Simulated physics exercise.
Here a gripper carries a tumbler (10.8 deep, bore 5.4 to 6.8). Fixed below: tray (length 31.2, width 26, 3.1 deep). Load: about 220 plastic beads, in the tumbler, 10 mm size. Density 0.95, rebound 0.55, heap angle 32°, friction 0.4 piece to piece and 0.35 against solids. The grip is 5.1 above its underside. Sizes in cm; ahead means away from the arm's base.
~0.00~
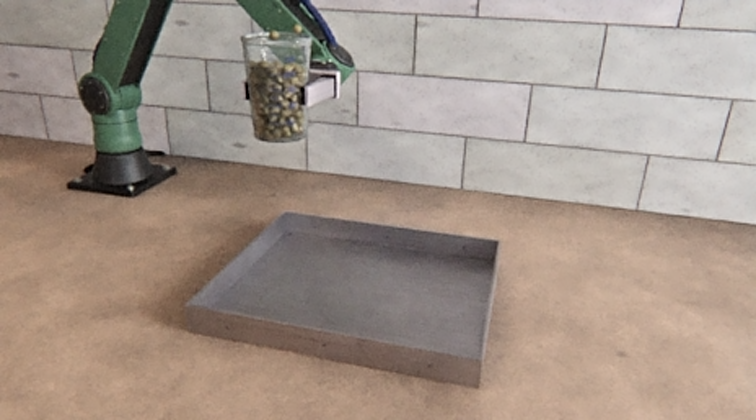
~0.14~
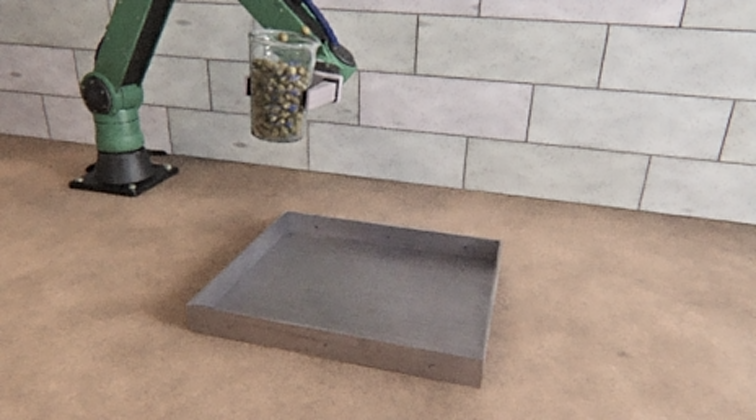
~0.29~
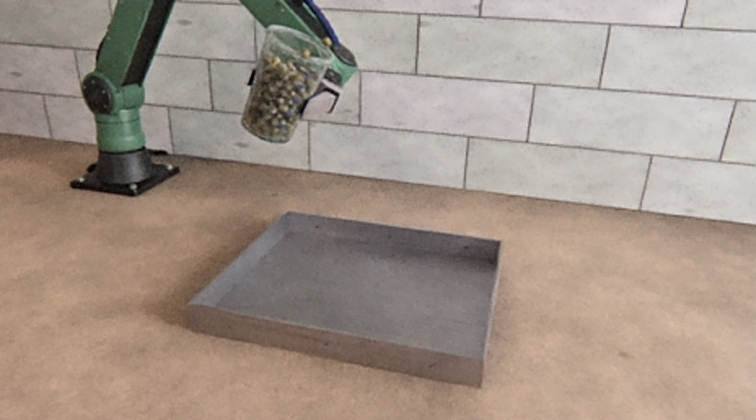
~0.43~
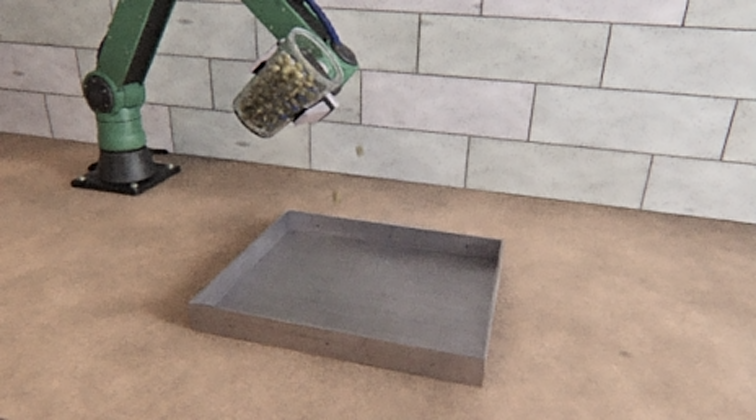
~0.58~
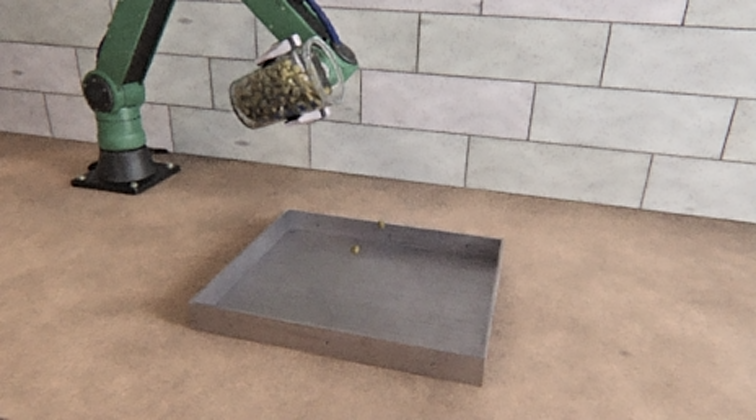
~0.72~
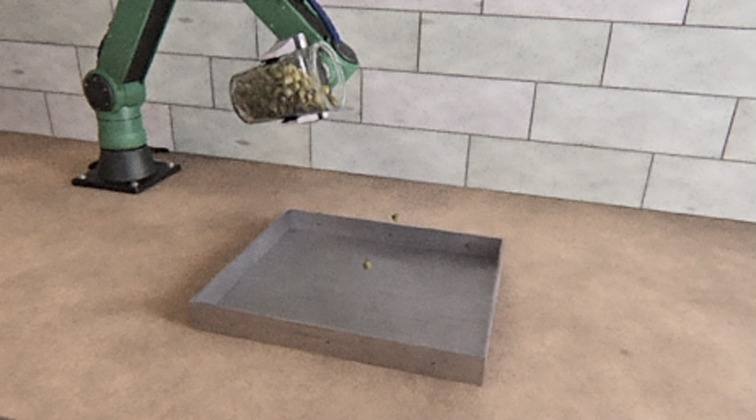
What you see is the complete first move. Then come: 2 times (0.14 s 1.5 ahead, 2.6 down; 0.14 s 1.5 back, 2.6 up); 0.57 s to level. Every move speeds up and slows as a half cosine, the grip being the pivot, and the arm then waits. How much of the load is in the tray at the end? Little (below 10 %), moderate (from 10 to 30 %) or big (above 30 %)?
Answer: Little; below 10 % of the plastic beads finish in the tray.
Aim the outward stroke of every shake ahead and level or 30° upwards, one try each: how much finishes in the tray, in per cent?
About 20 and 20 per cent.
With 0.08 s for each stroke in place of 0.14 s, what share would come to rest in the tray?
Then about 10 per cent.
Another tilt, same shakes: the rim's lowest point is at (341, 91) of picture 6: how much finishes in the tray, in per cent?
About 0 per cent.
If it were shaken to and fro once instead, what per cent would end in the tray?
In that case some 0 per cent.
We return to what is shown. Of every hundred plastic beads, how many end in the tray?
Roughly 0 per cent.
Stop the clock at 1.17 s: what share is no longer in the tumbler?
Near 0 per cent so far.
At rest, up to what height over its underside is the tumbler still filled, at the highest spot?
Roughly 10.5 cm.
By 1.17 s, tilted 72° forward, highest piece 24 above the table; 220 in the tumbler, 2 in the tray.
By 1.62 s, tilted 25° forward, highest piece 29 above the table; 220 in the tumbler, 2 in the tray.
By 2.05 s, level, highest piece 30 above the table; 220 in the tumbler, 2 in the tray.
By 3.10 s, level, highest piece 30 above the table; 220 in the tumbler, 2 in the tray.
Final count, 220 in the tumbler, 2 in the tray. That is 1 % in the tray.
